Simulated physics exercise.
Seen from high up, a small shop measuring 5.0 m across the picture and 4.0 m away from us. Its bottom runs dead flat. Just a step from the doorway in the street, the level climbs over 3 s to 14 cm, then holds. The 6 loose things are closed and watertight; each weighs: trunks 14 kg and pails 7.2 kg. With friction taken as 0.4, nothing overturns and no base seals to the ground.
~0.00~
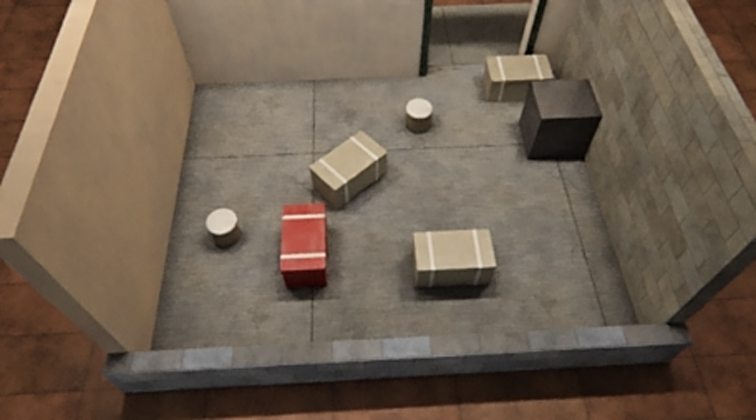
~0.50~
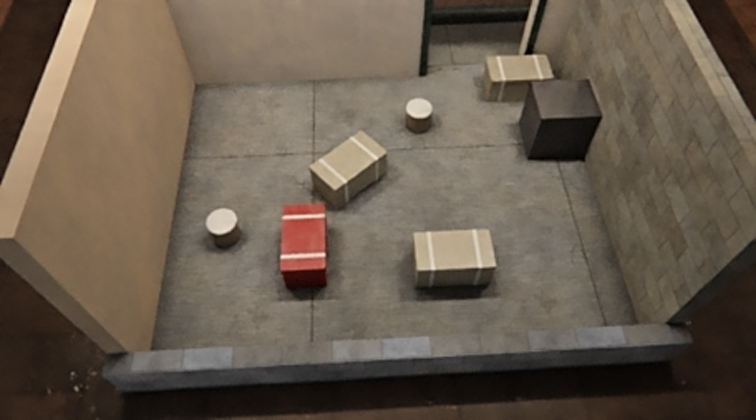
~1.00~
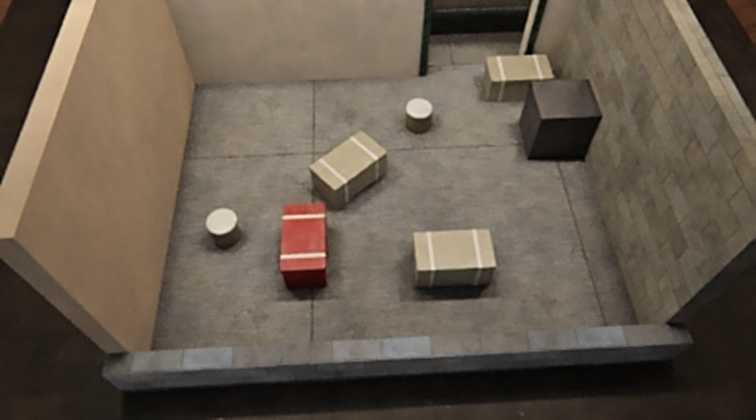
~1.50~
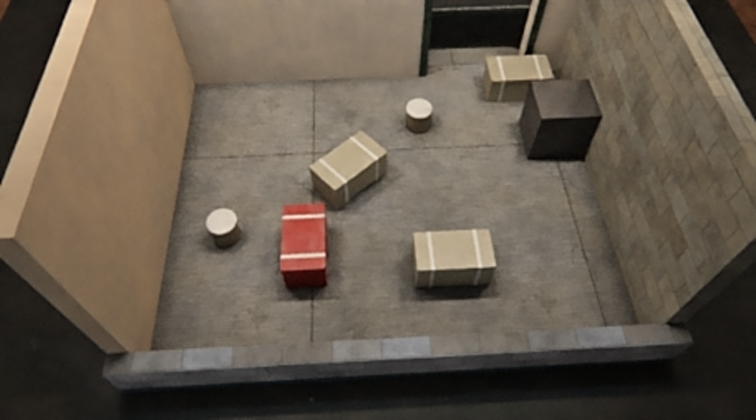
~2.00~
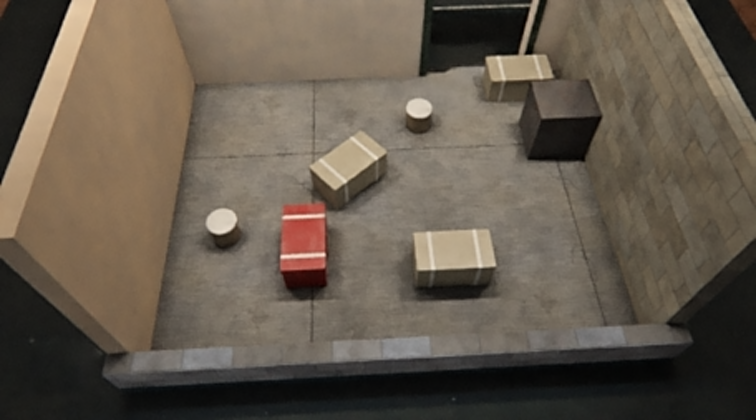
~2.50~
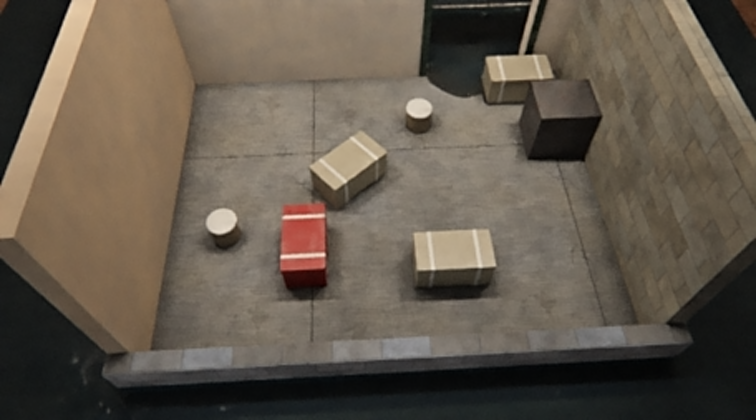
The clip opens on a small walled shop seen from high up, with a red trunk, three tan trunks, two pails and a dark block on a dry gray floor. Dark water covers the reddish ground outside, then a small patch enters through the back doorway while the objects stay still.
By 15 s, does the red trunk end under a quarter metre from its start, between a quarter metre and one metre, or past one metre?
Between a quarter metre and one metre.
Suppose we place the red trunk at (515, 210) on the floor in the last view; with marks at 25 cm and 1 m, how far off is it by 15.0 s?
So it journeys a long way.
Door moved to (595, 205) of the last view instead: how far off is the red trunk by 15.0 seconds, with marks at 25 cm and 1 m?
By then the red trunk has been carried a long way.
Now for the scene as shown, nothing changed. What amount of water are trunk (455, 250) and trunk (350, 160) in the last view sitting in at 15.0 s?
Around 8 cm and 4 cm.
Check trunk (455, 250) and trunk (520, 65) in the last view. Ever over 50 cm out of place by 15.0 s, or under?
First greater, then greater.
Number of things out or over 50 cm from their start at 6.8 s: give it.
The answer is 1.
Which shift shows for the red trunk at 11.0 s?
By then it has shifted roughly 0 cm.
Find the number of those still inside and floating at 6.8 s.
Total: 1.
After 3.5 s the red trunk is near (303, 236), 0.0 m from its start, aground; 0 afloat.
After 6.8 s the red trunk is near (303, 236), 0.0 m from its start, aground; 1 afloat.
After 11.0 s the red trunk is near (303, 236), 0.0 m from its start, aground; 2 afloat.
After 15.0 s the red trunk is near (254, 214), 0.6 m from its start, afloat; 3 afloat.
